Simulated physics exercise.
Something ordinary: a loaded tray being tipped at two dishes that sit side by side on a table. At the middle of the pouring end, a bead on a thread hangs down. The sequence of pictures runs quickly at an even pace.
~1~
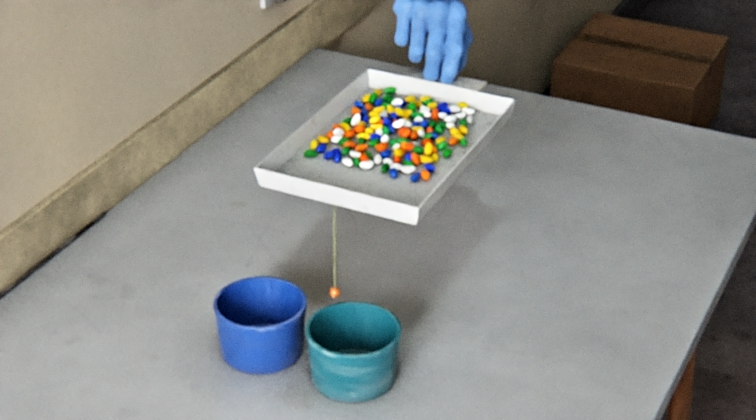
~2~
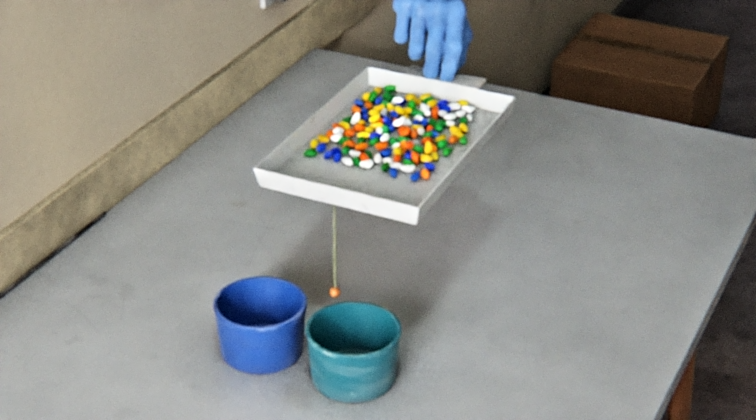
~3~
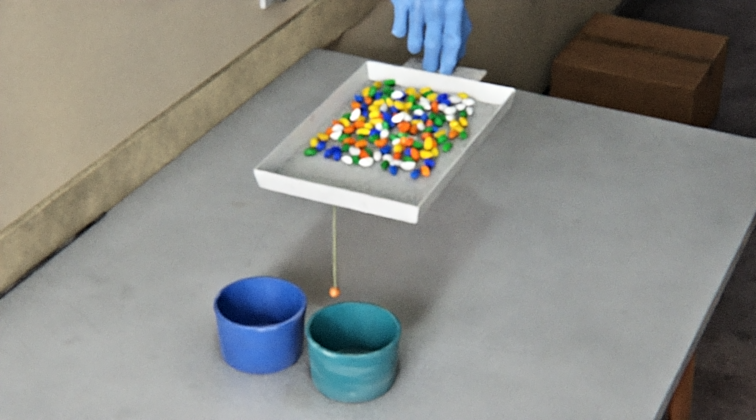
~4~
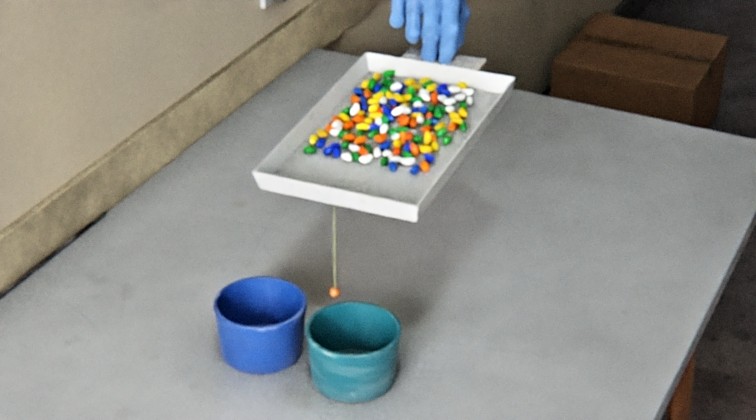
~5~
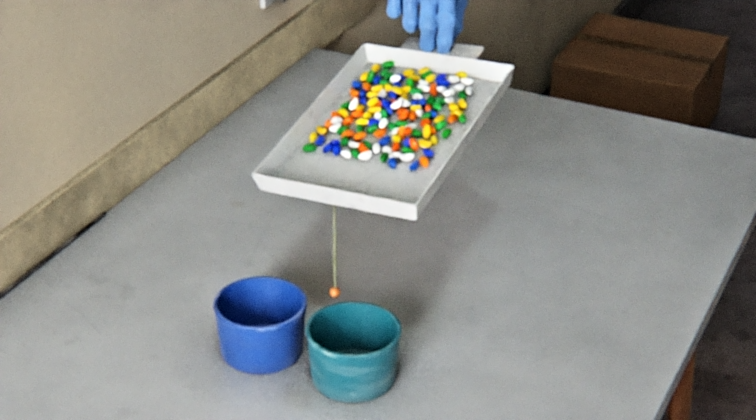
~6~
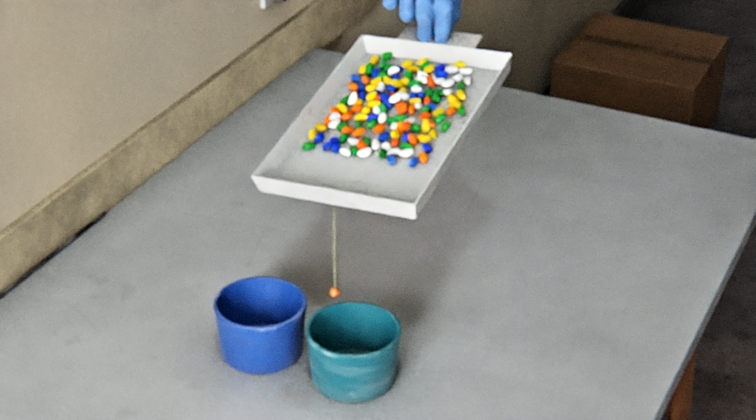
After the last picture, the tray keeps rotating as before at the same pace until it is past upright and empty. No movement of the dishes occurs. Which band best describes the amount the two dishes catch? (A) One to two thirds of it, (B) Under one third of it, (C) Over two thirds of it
C.
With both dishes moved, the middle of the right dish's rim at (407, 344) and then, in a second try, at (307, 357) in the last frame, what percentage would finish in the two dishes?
The first gives 30 %, the second 20 %.
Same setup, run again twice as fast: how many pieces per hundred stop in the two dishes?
I'd say near 70 per cent.
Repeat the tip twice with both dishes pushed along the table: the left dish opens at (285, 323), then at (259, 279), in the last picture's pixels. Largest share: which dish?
On the first try it would be the one to the left, on the second the one to the left.
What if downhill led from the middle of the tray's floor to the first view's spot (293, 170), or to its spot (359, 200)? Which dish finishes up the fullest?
Case 1 - the one at left; case 2 - the one at right.
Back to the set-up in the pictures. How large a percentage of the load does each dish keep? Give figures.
Around 70 in a hundred in the left dish and around 0 in a hundred in the right dish.
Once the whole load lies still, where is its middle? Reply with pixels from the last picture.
The centre settles at about (259, 344).
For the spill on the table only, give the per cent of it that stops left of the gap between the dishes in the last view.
Close to 80 per cent.
Soon, tray tipped steeply; nearly all on the tray; a stray few in the air.
A while on, tray tipped right over; most on the tray; a stray few in the right dish; a small part in the left dish; a stray few outside both; a stray few in the air.
Towards the end, tray tipped past a quarter turn; a stray few in the right dish; most in the left dish; about a quarter outside both.
Finally, tray tipped past a quarter turn; a stray few in the right dish; most in the left dish; about a quarter outside both.
